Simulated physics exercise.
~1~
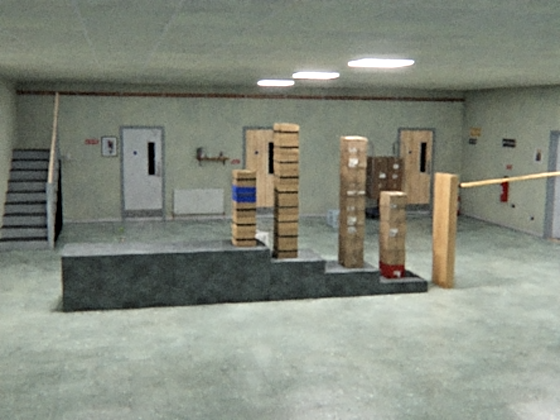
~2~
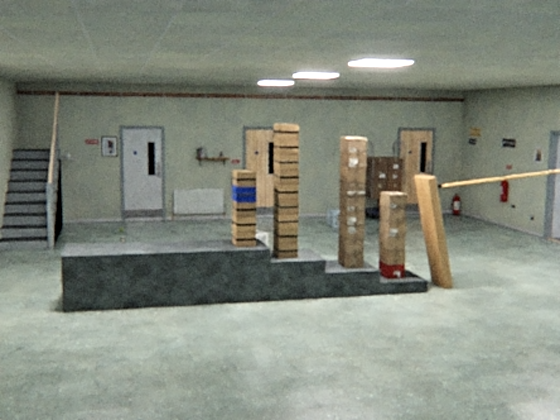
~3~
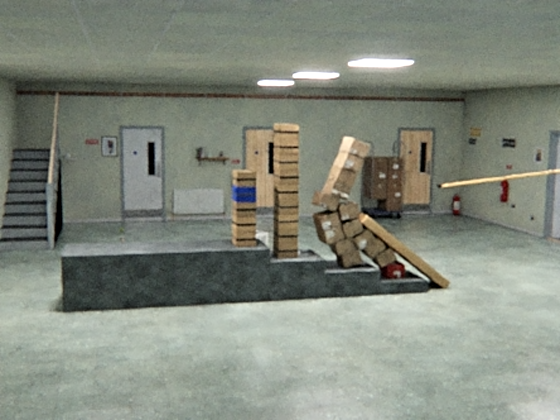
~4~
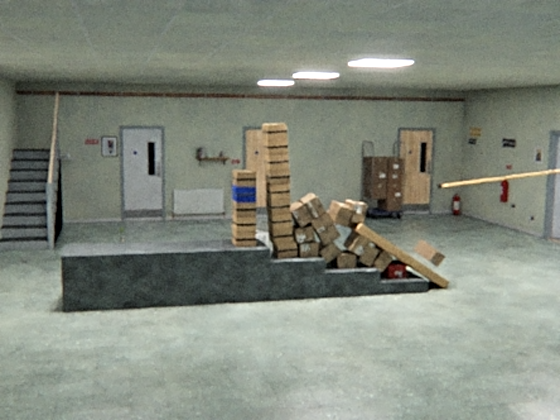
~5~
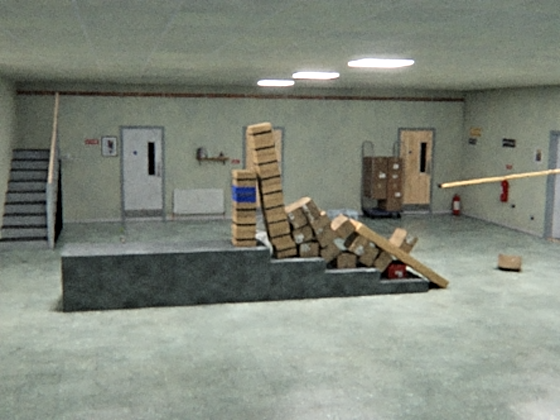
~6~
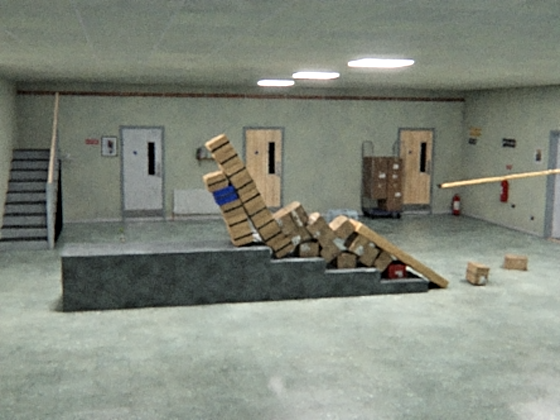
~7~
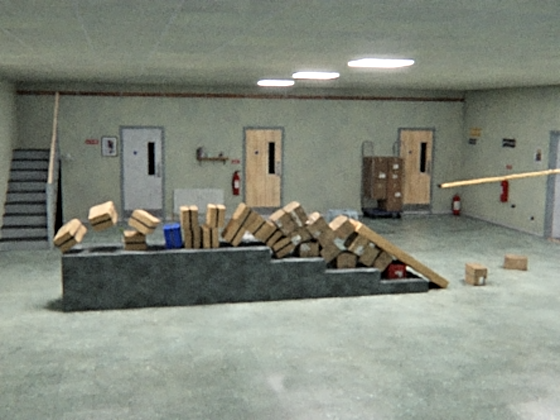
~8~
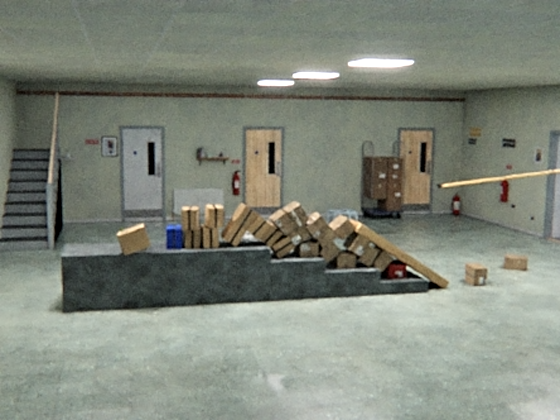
A long grey stepped platform stands in a pale green hall with three doors and a staircase at left, seen from a still, slightly raised view across the floor. Four piles of brown parcels rise on its steps, one with a blue parcel at left and one with a red parcel at right, beside an upright wooden board. A pole from the right pushes the board leftward onto the nearest pile, and the piles topple in turn up the steps. Parcels tumble along the platform and a few drop off its ends. The blue one finally lies among the heap, while the red stays beneath the leaning board.
